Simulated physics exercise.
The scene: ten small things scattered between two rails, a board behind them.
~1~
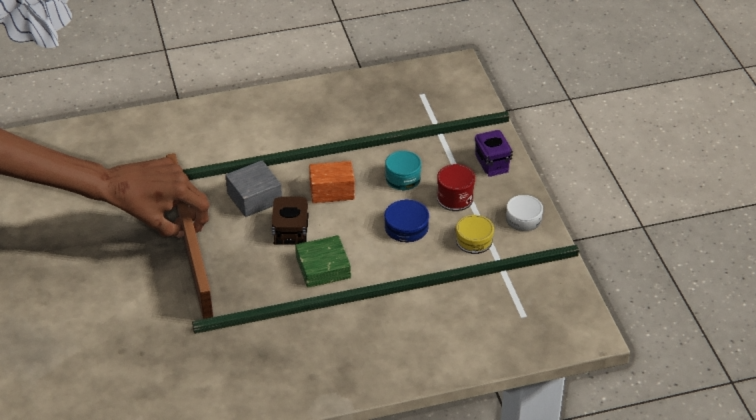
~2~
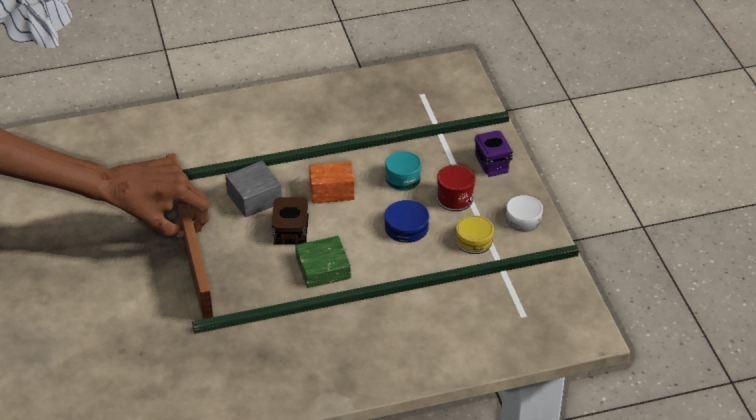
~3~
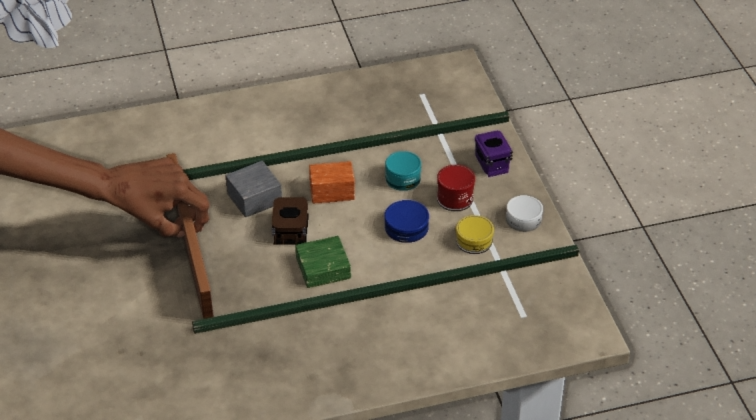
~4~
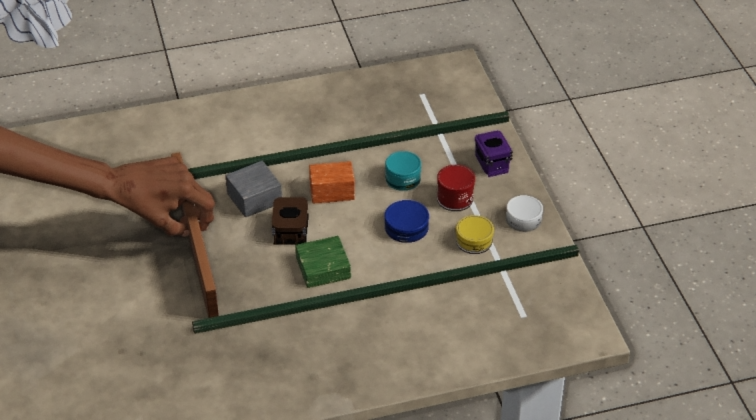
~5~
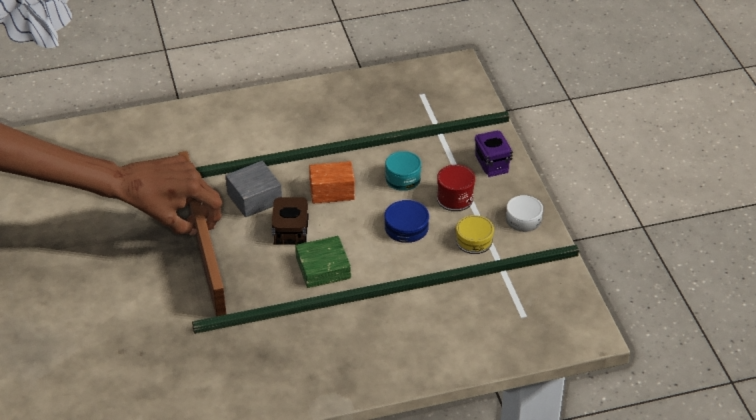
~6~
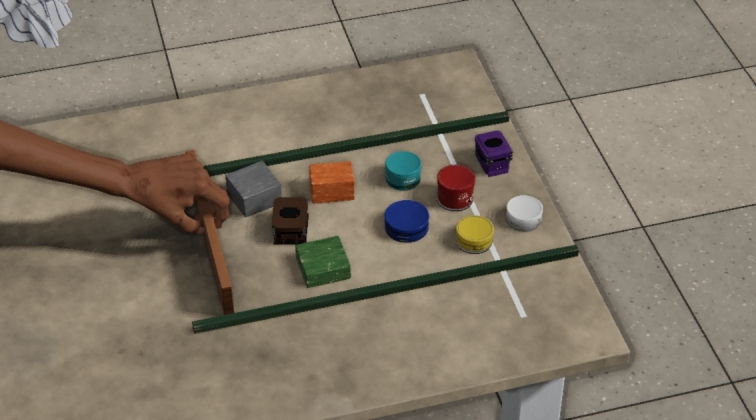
A hand reaches in from the left, gripping a brown board on a mottled stone-like tabletop above a tiled floor, seen from above at an angle. Between two dark green rails sit grey, orange, green and dark brown blocks, then turquoise, blue, red and yellow tubs, with a purple case and white tub beyond a white line. After staying still, the hand slides the board slightly right; nothing else moves.
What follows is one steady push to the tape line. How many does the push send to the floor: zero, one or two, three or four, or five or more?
As it turns out, the number that fall off is three or four.
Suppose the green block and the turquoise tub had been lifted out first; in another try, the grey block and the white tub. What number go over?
Fallen: 1, and 1 in the other try.
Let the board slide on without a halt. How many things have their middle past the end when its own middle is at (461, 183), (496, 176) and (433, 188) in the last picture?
In that order 3, 7 and 1.
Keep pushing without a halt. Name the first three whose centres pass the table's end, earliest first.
The order is the purple case, then the turquoise tub, then the white tub.
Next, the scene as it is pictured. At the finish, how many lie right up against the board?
It touches 3.
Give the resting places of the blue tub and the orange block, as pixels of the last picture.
The blue tub stops around (526, 193); the orange block around (513, 145).
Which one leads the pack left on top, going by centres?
Foremost is the red pot.
Soon after, none off yet; white tub at rest near (524, 214); purple case at rest near (493, 153); red pot at rest near (456, 188).
In the end, the number that fall off is three or four; gone, turquoise tub, purple case and white tub.
